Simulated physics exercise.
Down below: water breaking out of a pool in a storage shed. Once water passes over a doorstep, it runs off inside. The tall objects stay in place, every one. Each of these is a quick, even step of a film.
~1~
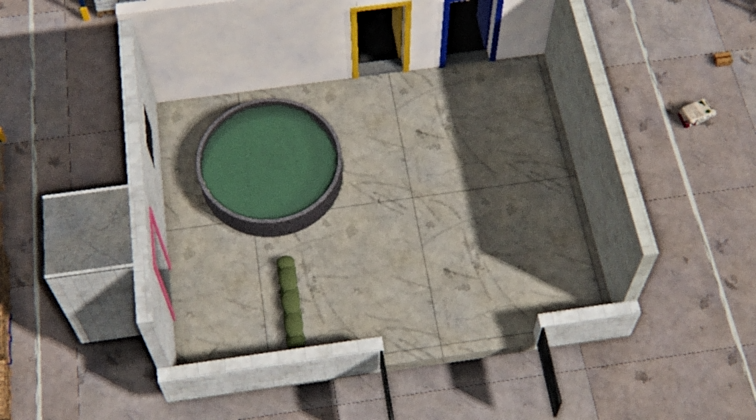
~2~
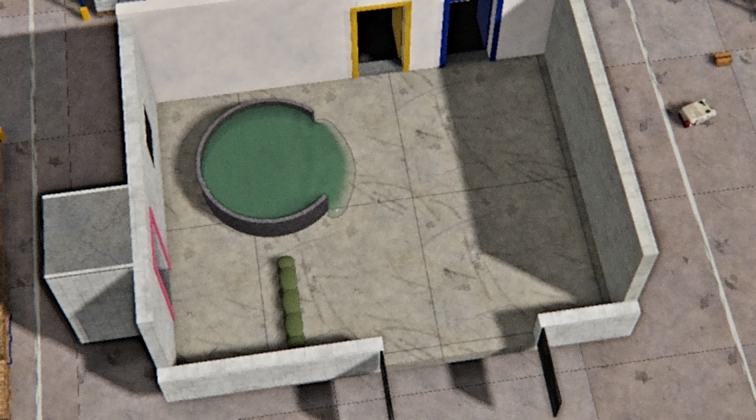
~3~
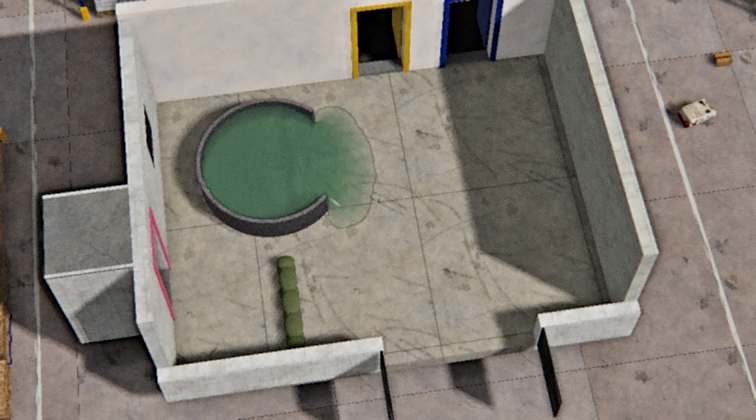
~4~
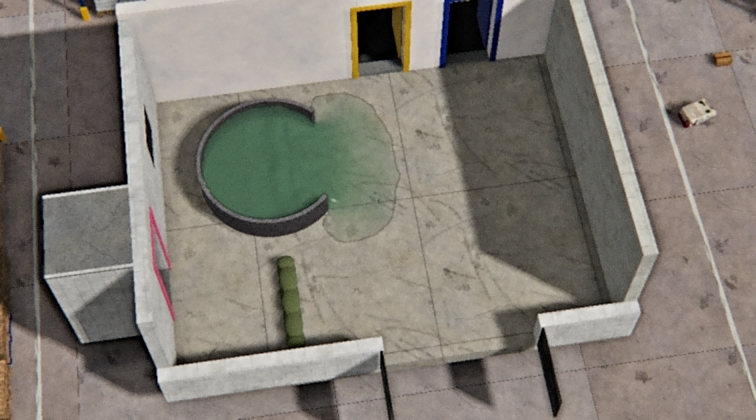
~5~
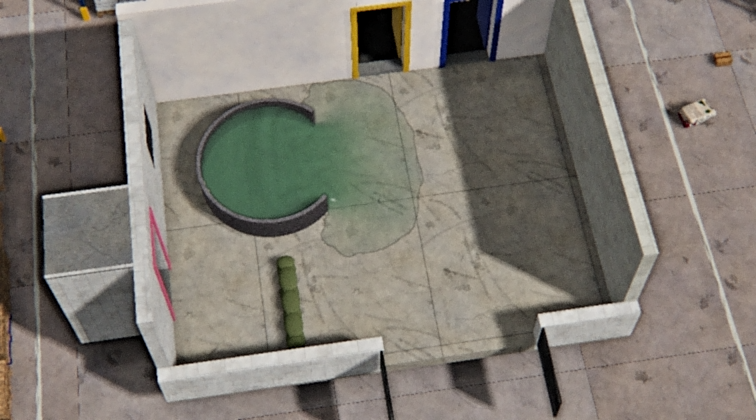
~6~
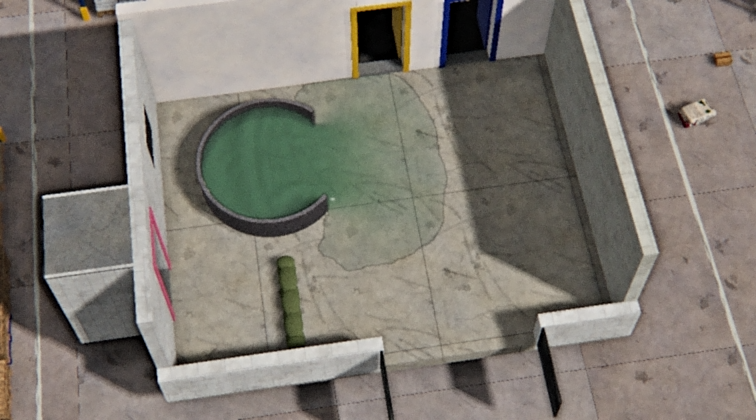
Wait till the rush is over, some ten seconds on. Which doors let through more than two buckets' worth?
Yellow door: No, two buckets or less; blue door: Yes, more than two; pink door: No, two buckets or less.
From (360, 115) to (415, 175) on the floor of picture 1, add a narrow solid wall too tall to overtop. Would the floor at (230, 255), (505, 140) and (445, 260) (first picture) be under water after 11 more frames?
Outcome per location, in sequence: Unsoaked, unsoaked, soaking.
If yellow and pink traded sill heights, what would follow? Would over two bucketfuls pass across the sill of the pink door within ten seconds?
Result for the pink door: It fails to reach it.
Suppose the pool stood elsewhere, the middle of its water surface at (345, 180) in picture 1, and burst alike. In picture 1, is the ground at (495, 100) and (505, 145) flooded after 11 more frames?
I'd say swamped for the first and swamped for the second.
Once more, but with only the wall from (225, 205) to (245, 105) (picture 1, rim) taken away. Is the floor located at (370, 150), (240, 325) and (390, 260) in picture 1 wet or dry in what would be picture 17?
Taking the three spots as listed, they end up spared, inundated and spared.
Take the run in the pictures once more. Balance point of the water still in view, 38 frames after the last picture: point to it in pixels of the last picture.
My pick is pixel (445, 186).
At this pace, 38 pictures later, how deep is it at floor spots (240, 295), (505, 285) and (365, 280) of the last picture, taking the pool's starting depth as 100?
Roughly 0, 20 and 2 per cent, in turn.
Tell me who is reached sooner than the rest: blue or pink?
Going by the pictures, it would be the blue one.
A moment on, water covers 35 % of the floor; the yellow door wet at the sill, nothing in, the blue door wet at the sill, nothing in, the pink door not reached.
Next, water covers 50 % of the floor; the yellow door wet at the sill, nothing in, the blue door wet at the sill, nothing in, the pink door not reached.
Then, water covers 55 % of the floor; the yellow door wet at the sill, nothing in, the blue door under two buckets in, the pink door not reached.
Later, water covers 60 % of the floor; the yellow door wet at the sill, nothing in, the blue door over two buckets in, the pink door not reached.
In the end, water covers 80 % of the floor; the yellow door wet at the sill, nothing in, the blue door far over two buckets in, the pink door not reached.
